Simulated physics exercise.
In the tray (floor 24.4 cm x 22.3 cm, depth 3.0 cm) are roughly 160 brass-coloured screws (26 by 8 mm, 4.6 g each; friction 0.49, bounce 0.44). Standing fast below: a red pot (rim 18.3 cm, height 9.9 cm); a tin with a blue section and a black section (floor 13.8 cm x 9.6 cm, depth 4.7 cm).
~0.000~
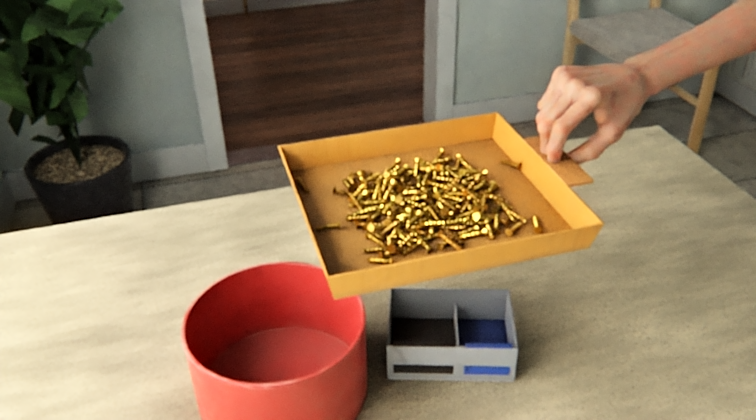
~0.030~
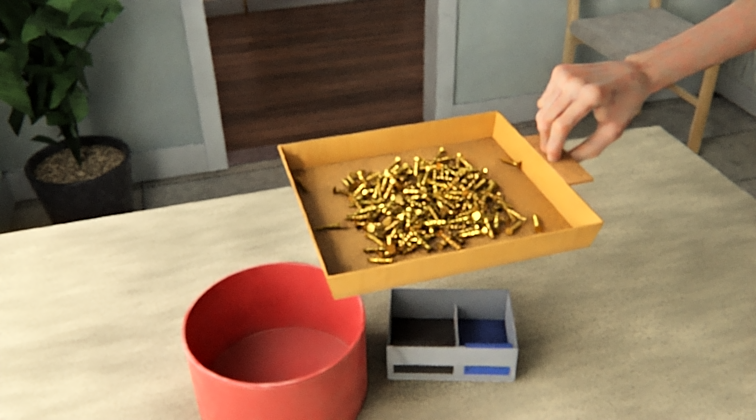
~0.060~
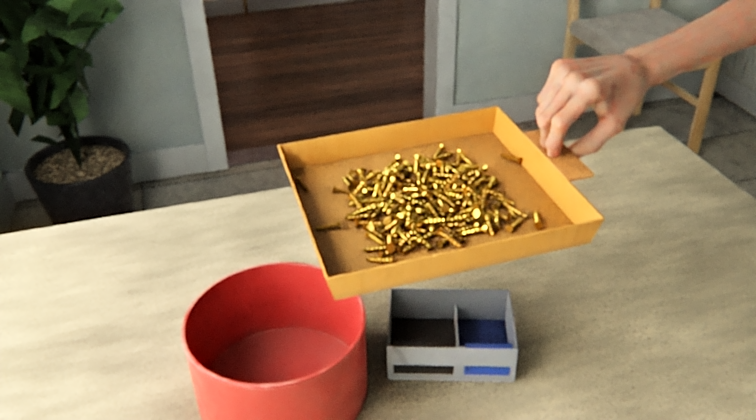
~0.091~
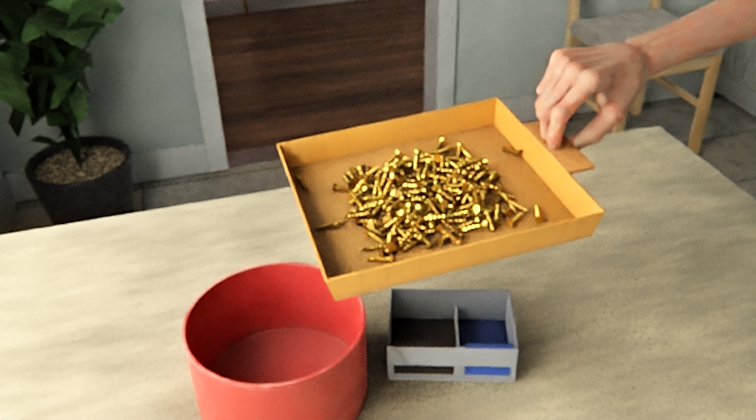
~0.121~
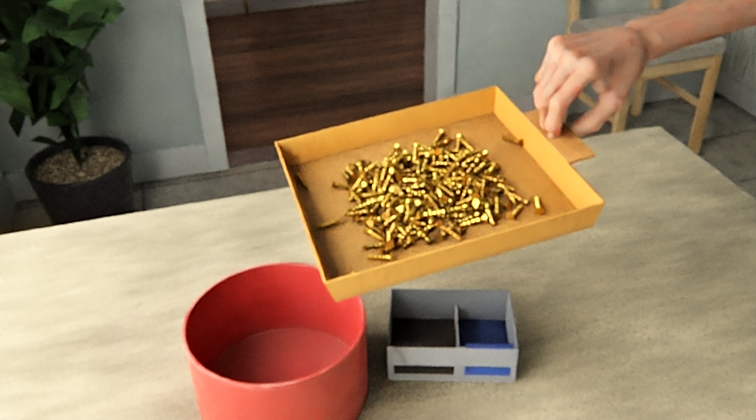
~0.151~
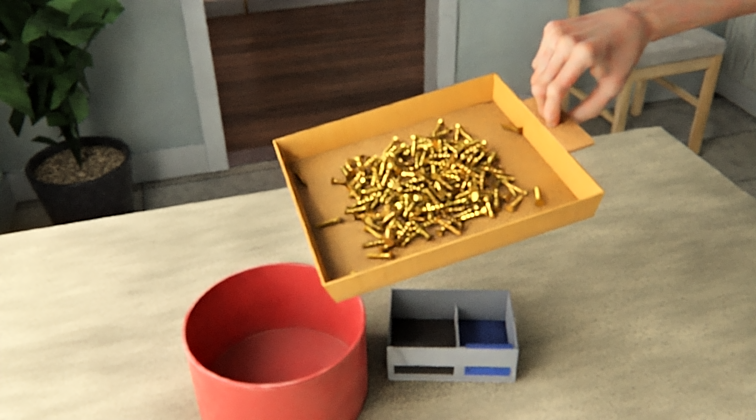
Above a table, a hand slowly tilts a tray of brass-coloured screws to the left.
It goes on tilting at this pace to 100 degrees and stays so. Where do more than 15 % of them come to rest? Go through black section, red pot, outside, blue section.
Black section: Under, red pot: Over, outside: Over, blue section: Under.
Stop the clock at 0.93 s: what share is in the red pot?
Near 25 per cent so far.
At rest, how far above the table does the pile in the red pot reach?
About 2.5 cm.
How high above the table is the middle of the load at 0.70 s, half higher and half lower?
Roughly 22 cm.
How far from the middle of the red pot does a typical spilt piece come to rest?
Roughly 16 cm.
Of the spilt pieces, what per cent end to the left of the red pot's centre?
About 70 per cent.
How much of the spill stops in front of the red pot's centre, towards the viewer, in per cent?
Some 100 per cent.
Then, at 0.45 s, tilt 44 degrees; tray 100 %; middle of all pieces near (375, 160).
After 0.70 s, tilt 73 degrees; tray 80 %, in the air 20 %; middle of all pieces near (299, 252).
After 0.93 s, tilt 98 degrees; tray 30 %, red pot 25 %, outside 25 %, in the air 20 %; middle of all pieces near (270, 374).
After 1.15 s, tilt 100 degrees; red pot 45 %, outside 45 %, in the air 10 %.
At rest (2.0 s), blue section 0 %, tray 0 %, black section 0 %, red pot 45 %, outside 55 %.
